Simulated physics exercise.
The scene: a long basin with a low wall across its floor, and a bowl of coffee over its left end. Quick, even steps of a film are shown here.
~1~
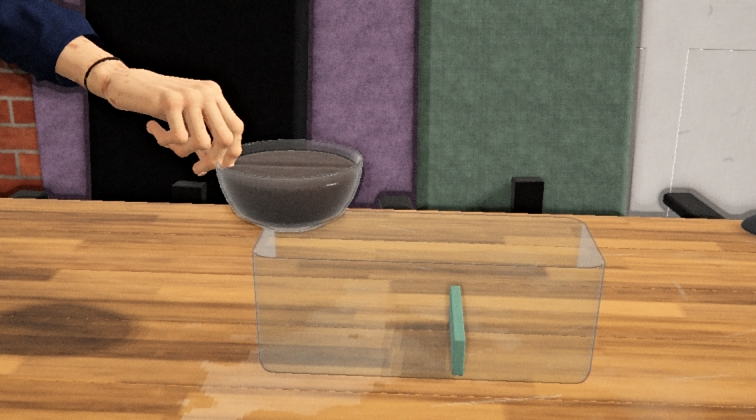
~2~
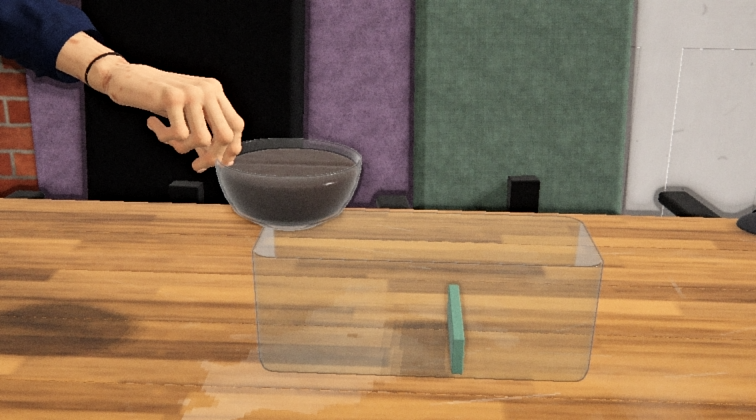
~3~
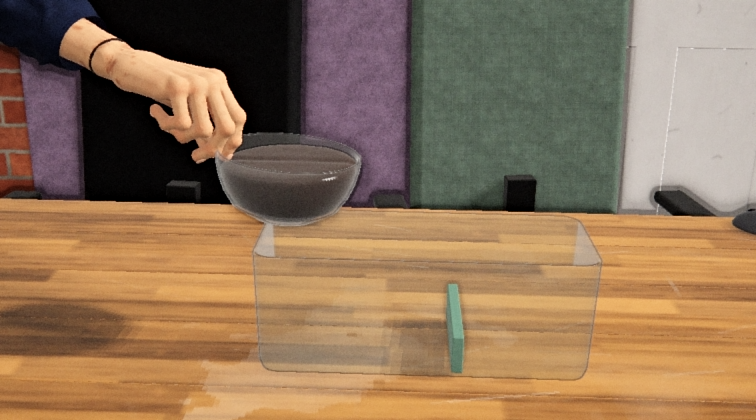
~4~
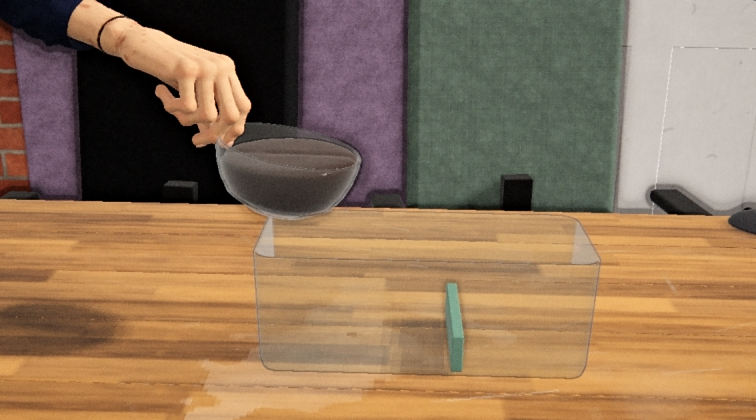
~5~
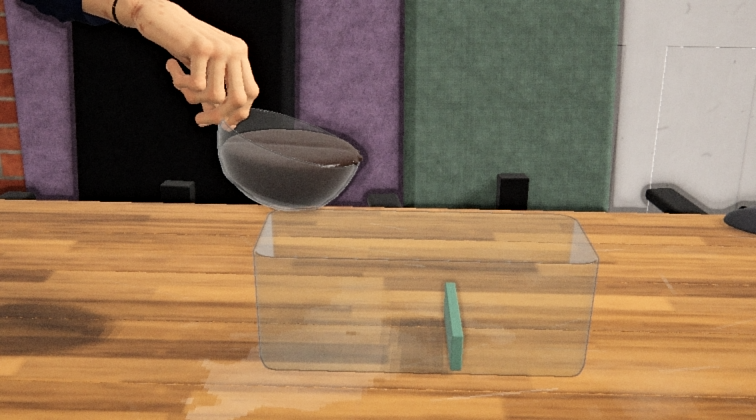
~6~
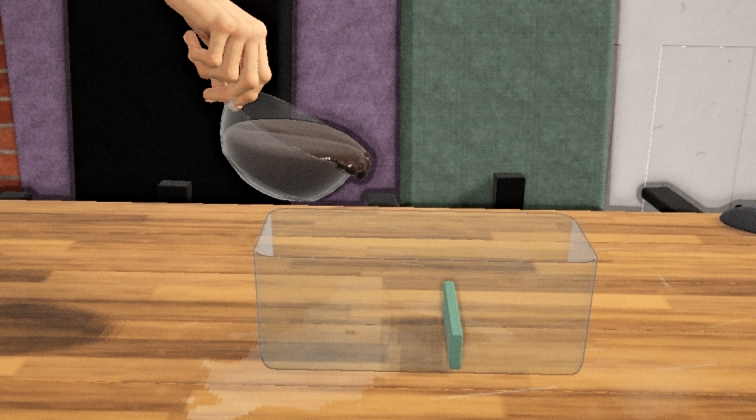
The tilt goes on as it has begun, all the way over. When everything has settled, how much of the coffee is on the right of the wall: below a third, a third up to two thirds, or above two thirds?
The right side ends up with a third up to two thirds of it.
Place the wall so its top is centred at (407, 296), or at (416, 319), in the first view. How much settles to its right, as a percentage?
Around 95 per cent for the first, around 85 per cent for the second.
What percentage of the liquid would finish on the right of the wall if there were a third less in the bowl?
40 per cent or so.
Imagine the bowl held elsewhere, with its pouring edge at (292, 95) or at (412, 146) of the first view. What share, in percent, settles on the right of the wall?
Close to 5 % for the first start and close to 85 % for the second.
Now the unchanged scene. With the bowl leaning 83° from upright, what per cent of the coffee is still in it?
It keeps around 25 per cent at that angle.
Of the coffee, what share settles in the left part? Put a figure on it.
45 in a hundred.
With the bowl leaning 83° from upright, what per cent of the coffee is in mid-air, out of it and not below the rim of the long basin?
It comes to around 45 per cent.
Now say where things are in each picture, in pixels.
In the first picture, it leans 0°; its right rim is at (361, 162); the coffee meets the walls at (223, 165) and (359, 168); the long basin's rim runs from (263, 233) to (594, 243); the wall's top is at (457, 313).
In the second picture, it leans 1°; its right rim is at (360, 162); the coffee meets the walls at (223, 163) and (357, 166).
In the third picture, it leans 5°; its right rim is at (360, 162); the coffee meets the walls at (222, 159) and (357, 163).
In the fourth picture, it leans 11°; its right rim is at (359, 162); the coffee meets the walls at (222, 152) and (358, 157).
In the fifth picture, it leans 19°; its right rim is at (358, 162); the coffee meets the walls at (224, 142) and (357, 154); 2 per cent is over the edge.
In the sixth picture, it leans 28°; its right rim is at (357, 162); the coffee meets the walls at (226, 129) and (358, 153); 6 per cent is over the edge.
A moment on, the bowl is tipped on its side and 26 per cent is still to pour, 25 is left of the wall and 4 right of it.
Next, the bowl is tipped on its side and 1 per cent is still to pour, 33 is left of the wall and 60 right of it.
Then the bowl is tipped on its side and 0 per cent is still to pour, 43 is left of the wall and 56 right of it.
Later the bowl is tipped on its side and 0 per cent is still to pour, 43 is left of the wall and 56 right of it.
In the end 43 per cent lies left of the wall, 56 right of it and 1 outside.
